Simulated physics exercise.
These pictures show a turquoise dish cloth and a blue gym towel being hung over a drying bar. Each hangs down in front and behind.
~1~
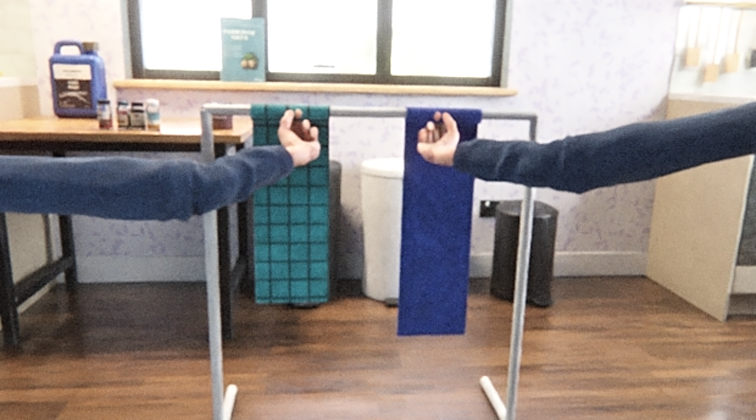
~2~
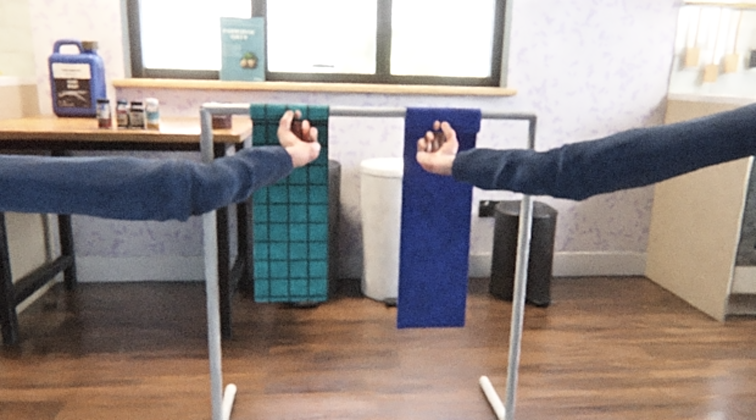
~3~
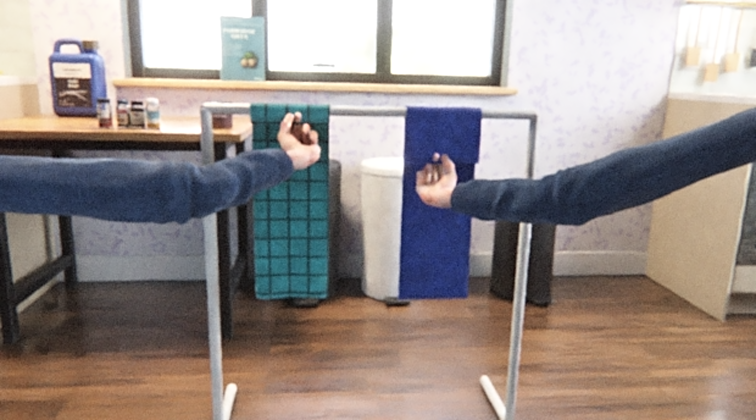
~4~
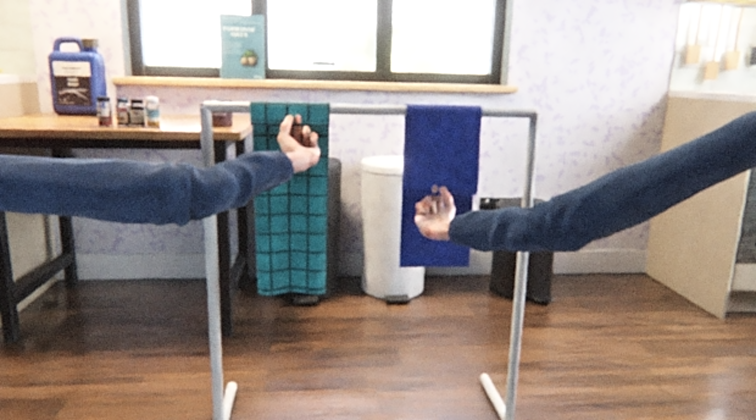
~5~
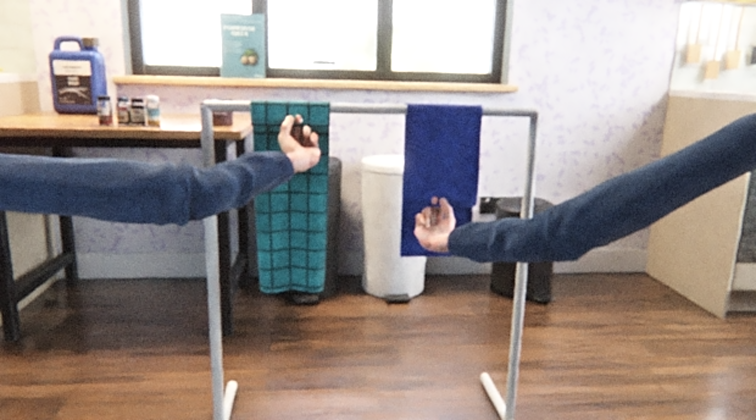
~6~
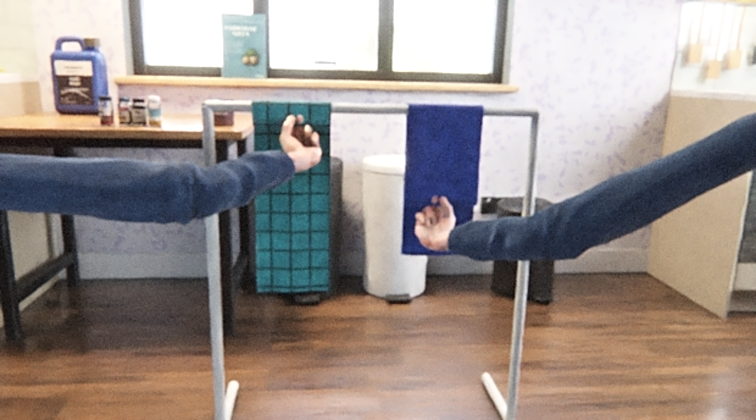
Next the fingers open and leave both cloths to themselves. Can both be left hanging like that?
As it turns out, the turquoise dish cloth slips to the floor, the blue gym towel keeps its place.
Then, 0.30 s on from there, dish cloth clear of the rail and dropping near (294, 252); gym towel as it was left.
Then, 0.58 s on from there, dish cloth in a heap on the floor; gym towel as it was left.
In the end, dish cloth in a heap on the floor; gym towel as it was left. The turquoise dish cloth is pulled off by its long side and the blue gym towel stays on.
